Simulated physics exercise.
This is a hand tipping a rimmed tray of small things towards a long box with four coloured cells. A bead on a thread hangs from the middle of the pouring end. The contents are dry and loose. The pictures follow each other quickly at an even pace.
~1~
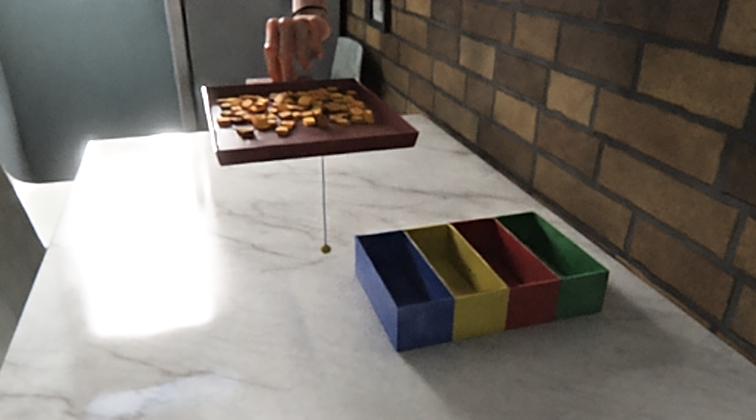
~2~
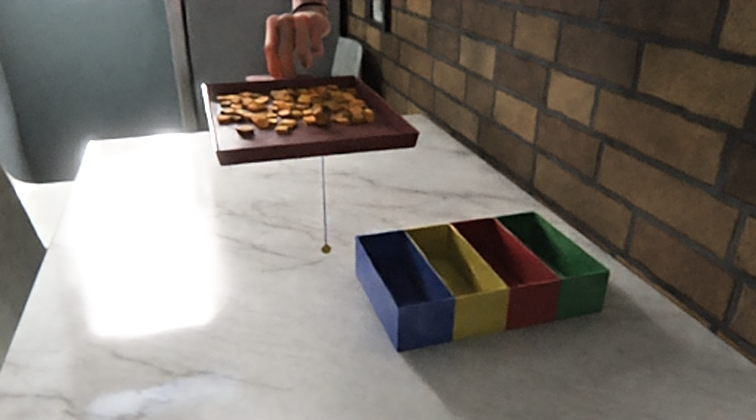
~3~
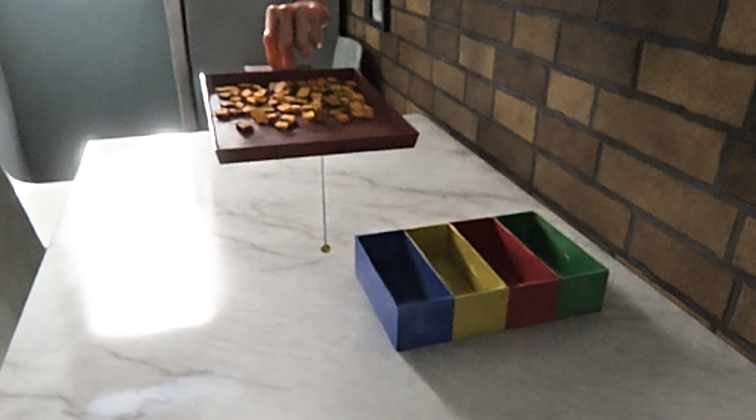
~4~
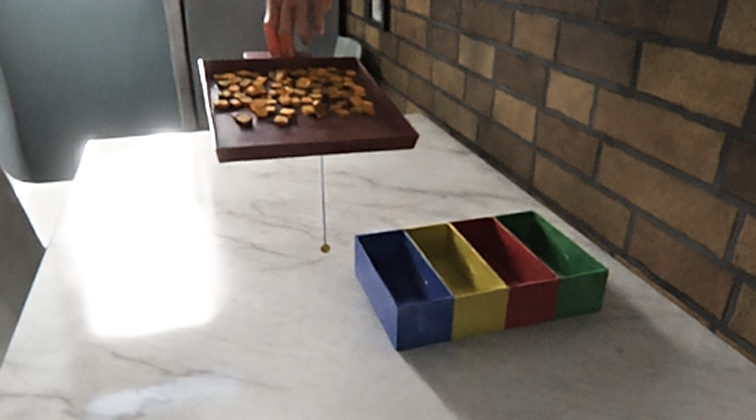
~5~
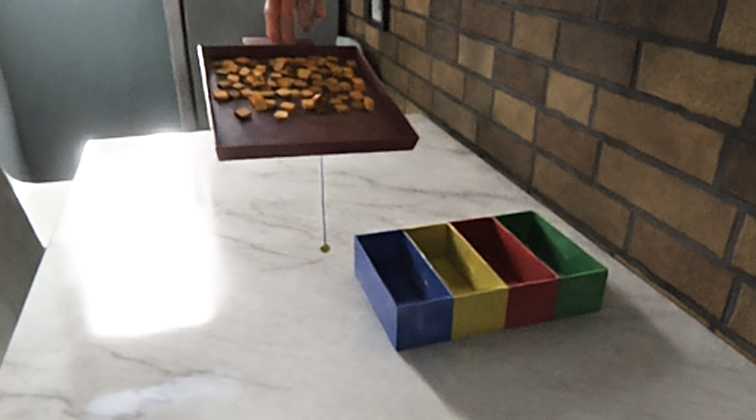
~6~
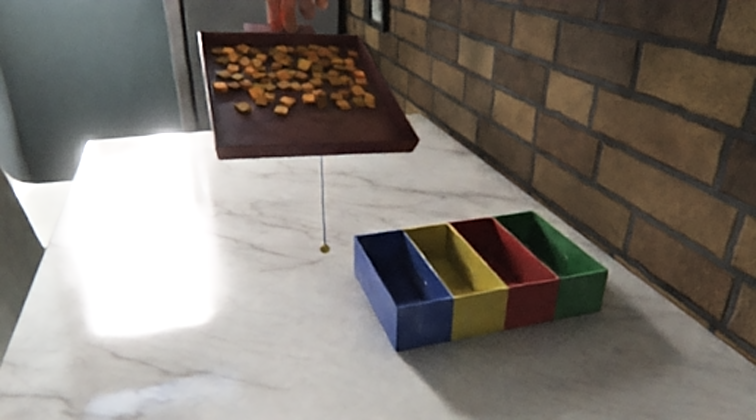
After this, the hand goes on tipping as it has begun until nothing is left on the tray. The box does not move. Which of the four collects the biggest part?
The blue one ends fullest.
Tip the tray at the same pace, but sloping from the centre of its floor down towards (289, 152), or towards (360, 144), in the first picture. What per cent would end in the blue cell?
Near 0 % and 70 %.
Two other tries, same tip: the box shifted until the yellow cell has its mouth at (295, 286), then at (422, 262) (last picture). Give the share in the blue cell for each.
Near 0 % and 40 %.
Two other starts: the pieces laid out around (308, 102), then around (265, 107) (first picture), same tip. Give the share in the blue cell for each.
The first gives 60 %, the second 40 %.
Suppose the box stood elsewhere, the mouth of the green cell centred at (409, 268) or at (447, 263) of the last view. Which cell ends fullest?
One: The cell in green. Two: That red cell.
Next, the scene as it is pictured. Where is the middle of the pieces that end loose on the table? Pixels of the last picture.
Around (353, 335).
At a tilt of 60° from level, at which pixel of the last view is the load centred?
At about (361, 133).
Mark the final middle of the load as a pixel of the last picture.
Roughly at (392, 306).
Soon, tray tipped steeply; nearly all on the tray; a stray few falling or outside the box.
A while on, tray tipped right over; most on the tray; a small part in the blue cell; a stray few in the yellow cell; a small part falling or outside the box.
Towards the end, tray tipped past a quarter turn; about half in the blue cell; a small part in the yellow cell; a stray few in the red cell; about a third falling or outside the box.
Finally, tray tipped past a quarter turn; about half in the blue cell; a small part in the yellow cell; a stray few in the red cell; none in the green cell; about a third outside the box.
